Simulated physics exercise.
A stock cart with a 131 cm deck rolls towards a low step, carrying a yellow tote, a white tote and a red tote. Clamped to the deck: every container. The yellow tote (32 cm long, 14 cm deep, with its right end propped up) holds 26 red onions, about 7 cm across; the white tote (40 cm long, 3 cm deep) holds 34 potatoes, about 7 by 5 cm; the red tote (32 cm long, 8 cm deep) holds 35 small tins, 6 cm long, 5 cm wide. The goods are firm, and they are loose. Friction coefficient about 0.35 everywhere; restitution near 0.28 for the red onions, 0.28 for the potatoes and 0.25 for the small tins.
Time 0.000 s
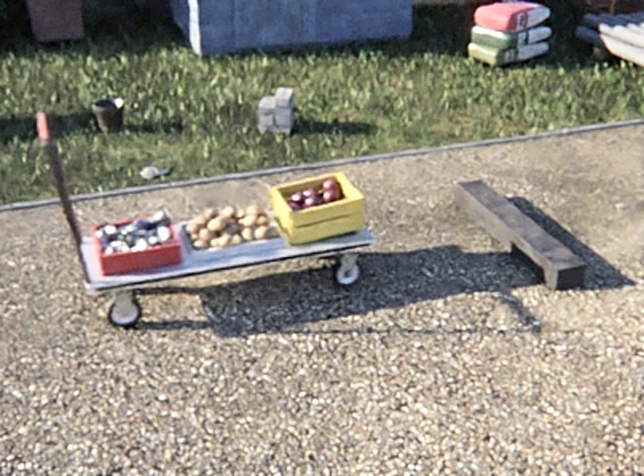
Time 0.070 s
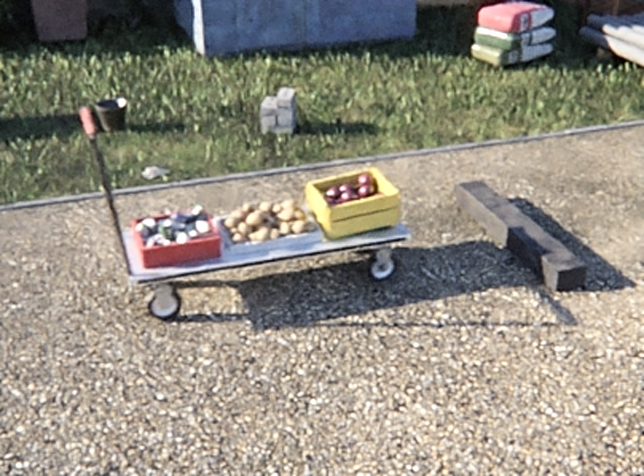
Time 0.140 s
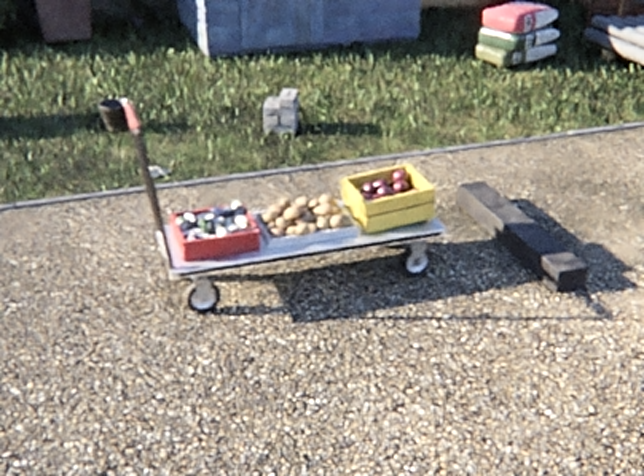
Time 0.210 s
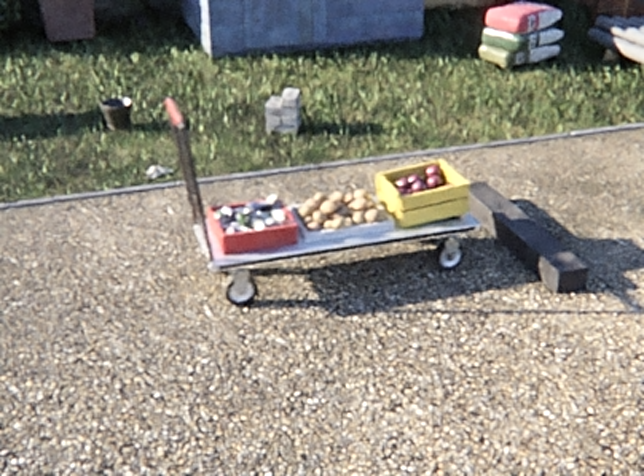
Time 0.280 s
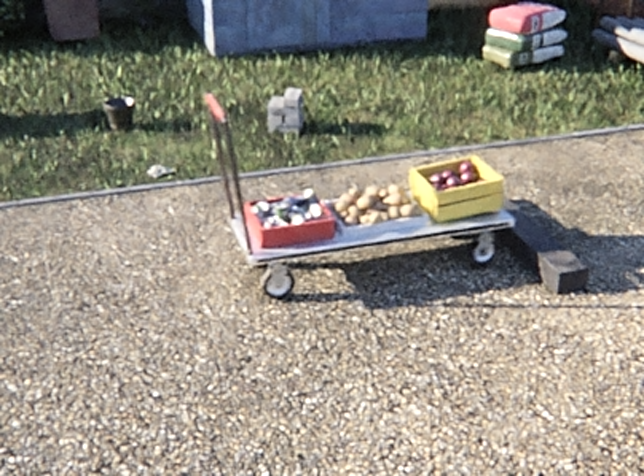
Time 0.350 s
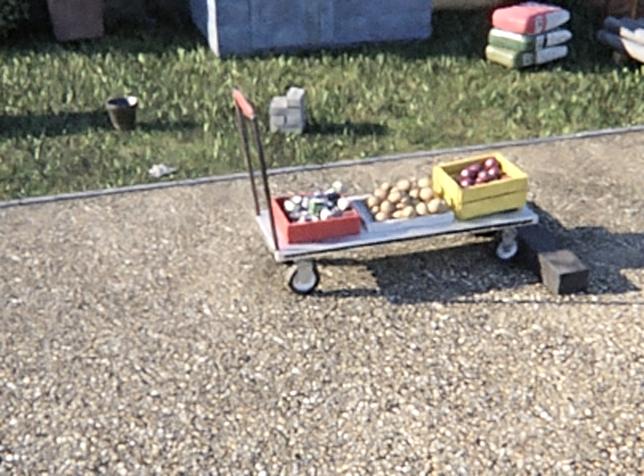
A flat cart with a red-topped upright handle stands on a sunlit pebbled path beside a grassy strip, seen from slightly above and to the side. On its pale deck sit a red tote of small tins at left, potatoes in the middle and a raised yellow tote of red onions at right. The cart rolls rightward toward a dark low step, its load staying in place, while the view shifts slightly.
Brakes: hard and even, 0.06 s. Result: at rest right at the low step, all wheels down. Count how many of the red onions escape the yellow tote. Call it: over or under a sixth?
Under.
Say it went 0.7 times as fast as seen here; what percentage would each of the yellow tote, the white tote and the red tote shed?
Then the yellow tote sheds 0 per cent, the white tote 20 per cent, and the red tote 0 per cent.
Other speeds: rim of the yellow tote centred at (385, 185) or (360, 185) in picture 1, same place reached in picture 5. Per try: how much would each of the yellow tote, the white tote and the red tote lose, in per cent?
Per cent lost, first try then second - yellow tote: 0, 0; white tote: 10, 20; red tote: 0, 0.
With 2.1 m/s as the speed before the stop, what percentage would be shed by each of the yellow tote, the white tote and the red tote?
Then the yellow tote sheds 0 per cent of its load, the white tote 20 per cent, and the red tote 10 per cent.
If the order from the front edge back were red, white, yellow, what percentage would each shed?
In that arrangement the yellow tote sheds 0 per cent of its load, the white tote 30 per cent, and the red tote 10 per cent.
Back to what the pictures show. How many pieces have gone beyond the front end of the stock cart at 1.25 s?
About 0.
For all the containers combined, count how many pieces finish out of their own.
I'd put it near 16.
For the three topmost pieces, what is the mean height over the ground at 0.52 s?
Their middles average near 48 cm high.
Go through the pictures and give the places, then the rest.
In the first picture (places track the rim corner closest to us here; the camera moves round a little), yellow tote (293, 213); red tote (102, 256); 84 cm to go; all still inside.
The second picture shows yellow tote (330, 208); red tote (144, 249); 66 cm to go.
The third picture shows yellow tote (367, 203); red tote (185, 242); 48 cm to go.
The fourth picture shows yellow tote (403, 197); red tote (224, 235); 30 cm to go.
The fifth picture shows yellow tote (438, 192); red tote (263, 229); 13 cm to go.
The sixth picture shows yellow tote (462, 189); red tote (289, 225); stopping; all still inside.
After 0.40 s, the yellow tote has all 26, the white tote is down by 3 of 34 and the red tote is down by 1 of 35.
After 0.52 s, the yellow tote has all 26, the white tote is down by 5 of 34 and the red tote is down by 1 of 35.
After 0.75 s, the yellow tote has all 26, the white tote is down by 9 of 34 and the red tote is down by 5 of 35.
When it is over (at 1.25 s), the yellow tote has all 26, the white tote is down by 10 of 34 and the red tote is down by 5 of 35. Asked share, 0 of 26, 0 per cent.
